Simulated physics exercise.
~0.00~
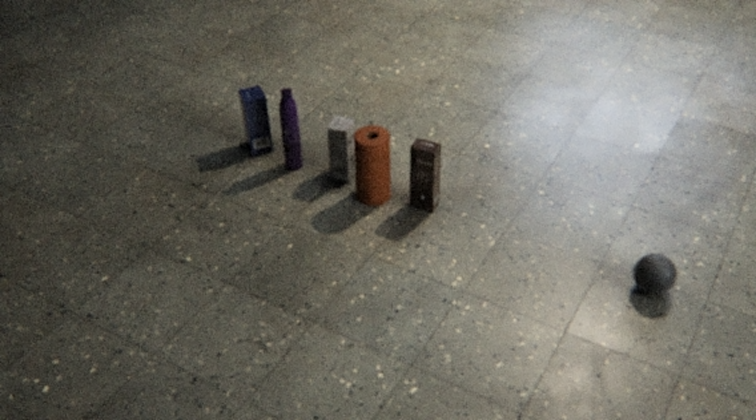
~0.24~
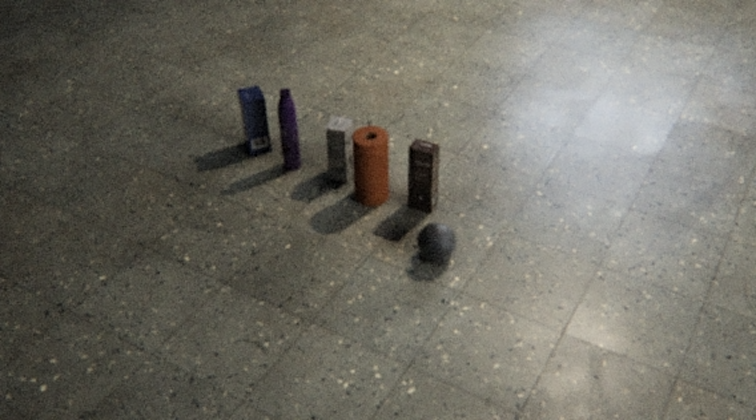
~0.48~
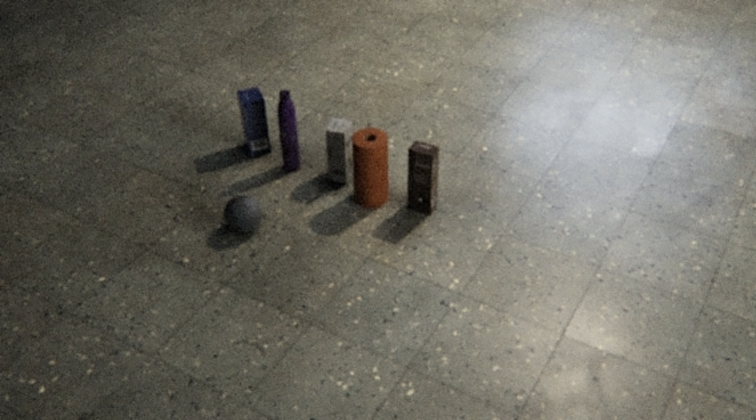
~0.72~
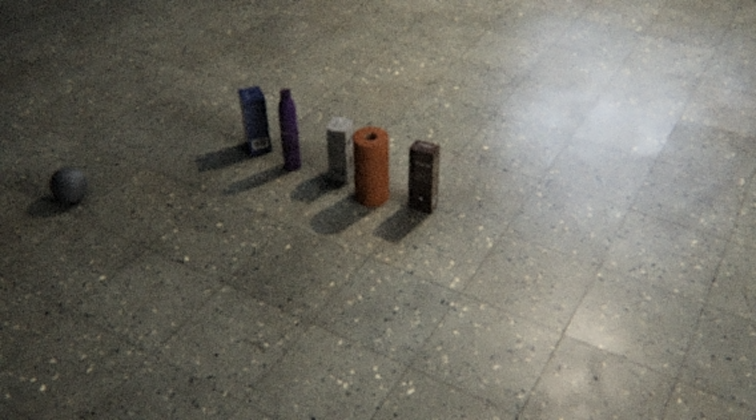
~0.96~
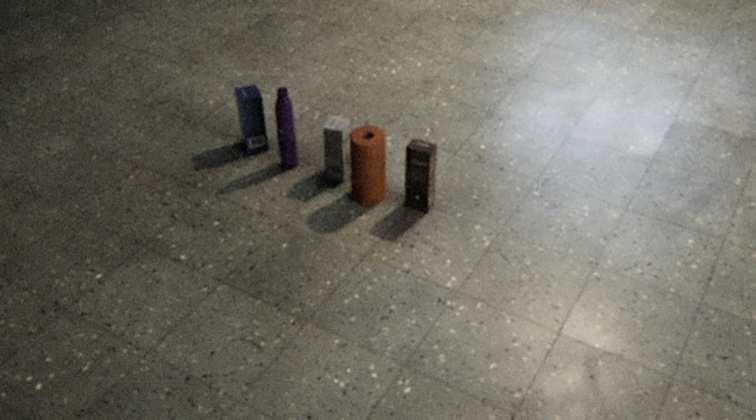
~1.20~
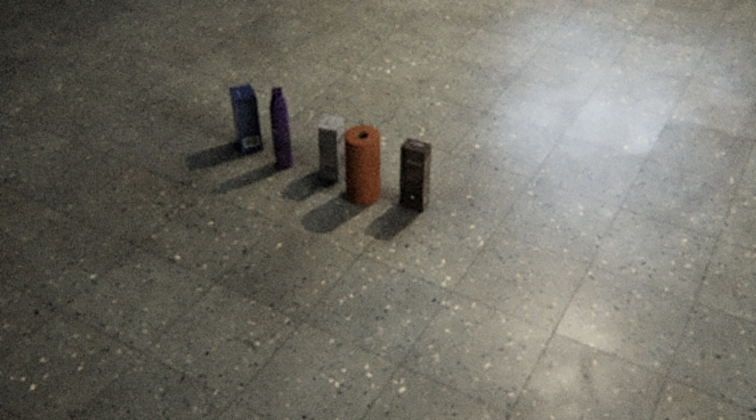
A blue carton stands at the left end of a loose row on a grey speckled tile floor, seen from above at an angle, with a bright patch of light at the upper right. Beside it, going right, are a slim purple bottle, a pale carton, a thick orange roll and a brown carton. A dark grey ball starts at the right, apart from the row. It travels left, passes in front of the brown carton and continues past the near side of the others without knocking any over. The ball carries on to the far left and leaves the view, and all five objects remain upright.
